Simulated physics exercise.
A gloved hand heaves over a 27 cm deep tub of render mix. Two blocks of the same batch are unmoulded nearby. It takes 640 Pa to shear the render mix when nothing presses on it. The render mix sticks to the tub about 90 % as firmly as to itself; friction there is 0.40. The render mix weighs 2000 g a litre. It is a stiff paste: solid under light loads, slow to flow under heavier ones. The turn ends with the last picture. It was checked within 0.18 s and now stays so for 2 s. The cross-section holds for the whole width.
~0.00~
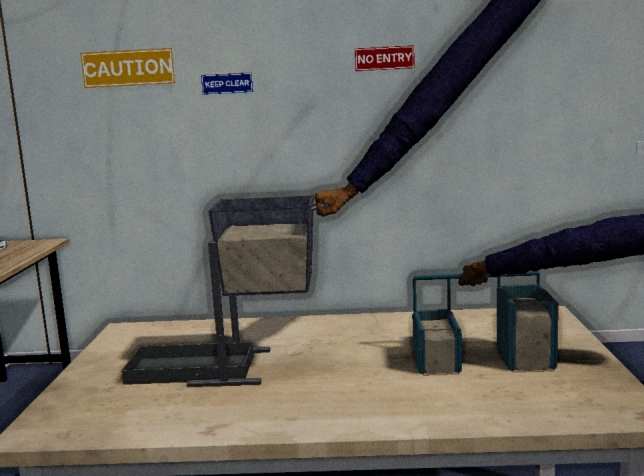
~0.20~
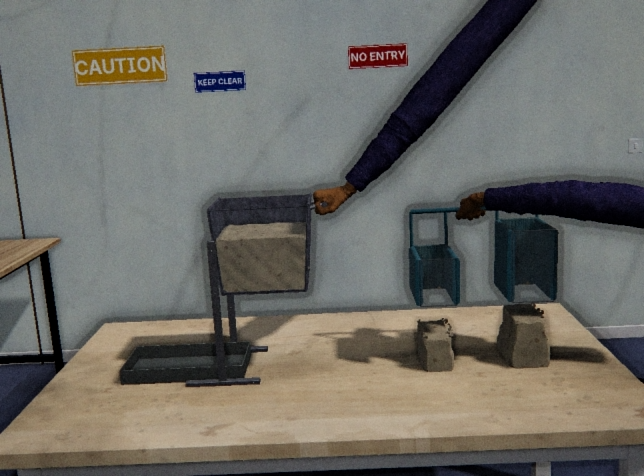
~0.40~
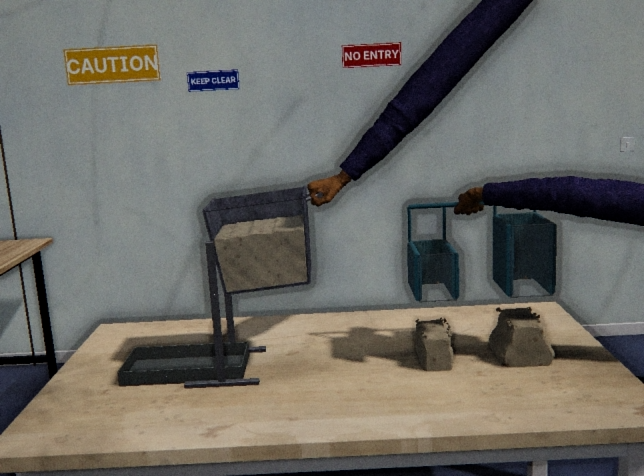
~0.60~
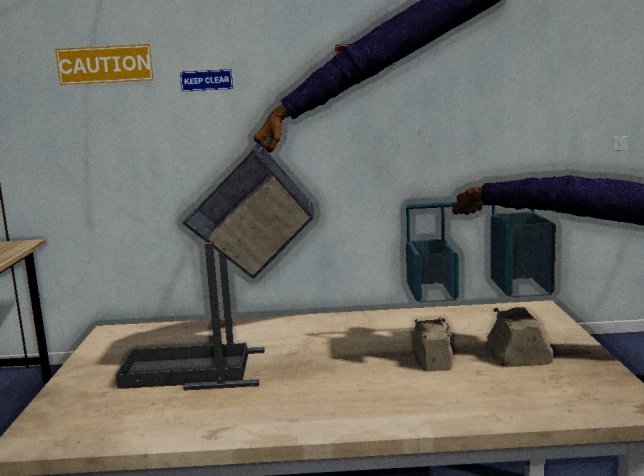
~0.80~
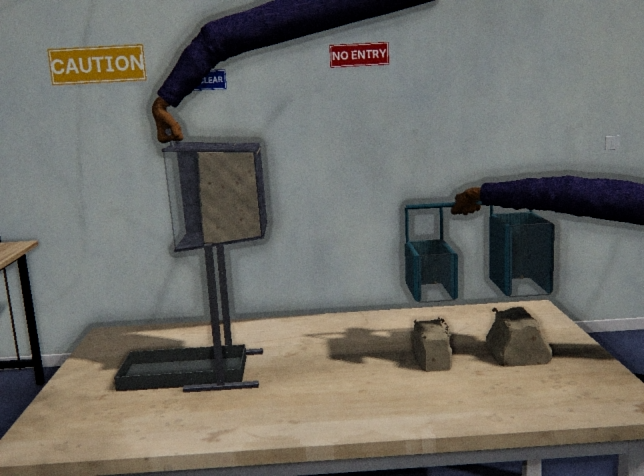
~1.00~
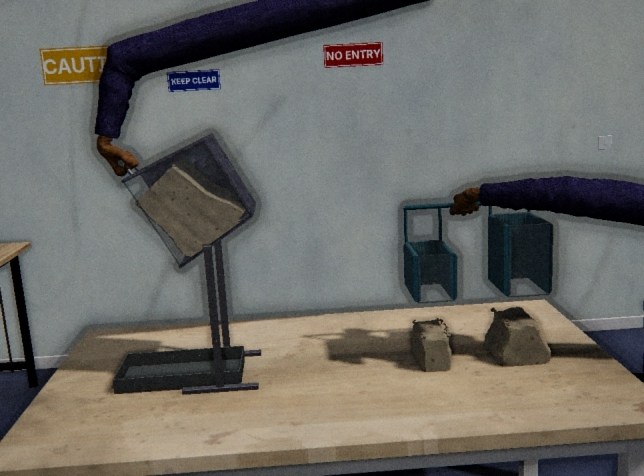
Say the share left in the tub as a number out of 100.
Expect roughly 0 %.
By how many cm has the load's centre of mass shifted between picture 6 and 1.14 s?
About 17 cm.
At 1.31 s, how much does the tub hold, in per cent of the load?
Some 4 per cent.
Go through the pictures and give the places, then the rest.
In the first frame, handle-side rim at (308, 207), tilt 0 degrees; highest point of the render mix at (289, 237); test blocks 12 cm, 19 cm high (left to right).
In the second frame, handle-side rim at (307, 206), tilt 0 degrees; highest point of the render mix at (288, 236); test blocks 12 cm, 17 cm high (left to right).
In the third frame, handle-side rim at (302, 197), tilt 5 degrees; highest point of the render mix at (297, 229); test blocks 12 cm, 15 cm high (left to right).
In the fourth frame, handle-side rim at (252, 152), tilt 42 degrees; highest point of the render mix at (271, 180); test blocks 12 cm, 15 cm high (left to right).
In the fifth frame, handle-side rim at (163, 152), tilt 91 degrees; highest point of the render mix at (199, 153); test blocks 12 cm, 15 cm high (left to right).
In the sixth frame, handle-side rim at (124, 183), tilt 118 degrees; highest point of the render mix at (171, 168); test blocks 12 cm, 15 cm high (left to right).
By 1.14 s, the tub is at 118 degrees and holds 36 %.
By 1.31 s, the tub is at 118 degrees and holds 4 %.
By 1.48 s, the tub is at 118 degrees and holds 0 %.
By 1.65 s, the tub is at 118 degrees and holds 0 %.
By 3.00 s, at the end, the tub is at 118 degrees and holds 0 %.
